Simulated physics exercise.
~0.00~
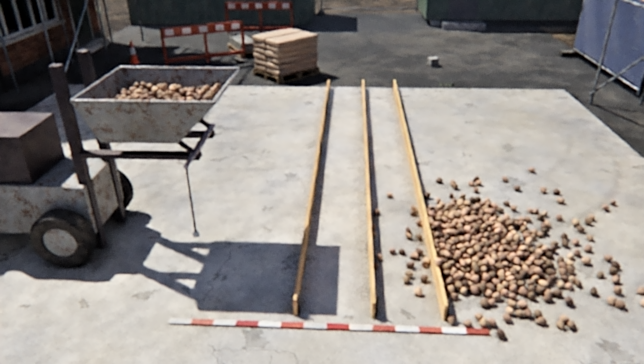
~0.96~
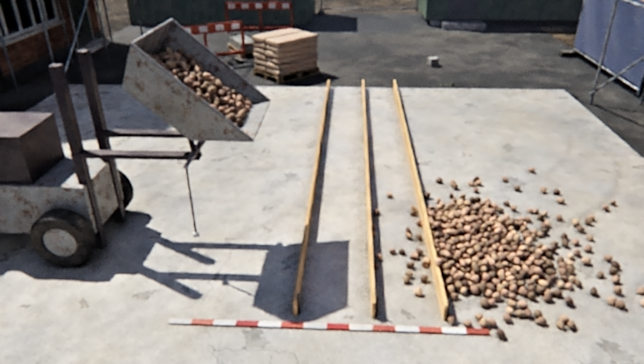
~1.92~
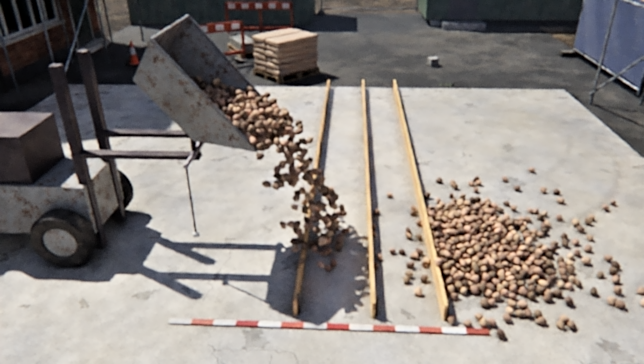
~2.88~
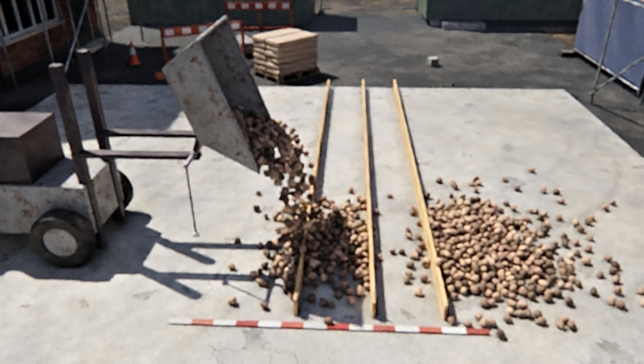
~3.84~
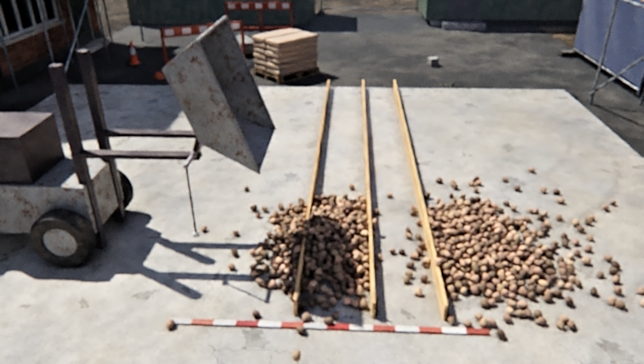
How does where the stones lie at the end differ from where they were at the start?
At the start the stones are split between the raised skip on the left and a heap on the floor at the right. At the end they are all on the floor, with a new heap around the left board beside the older one.
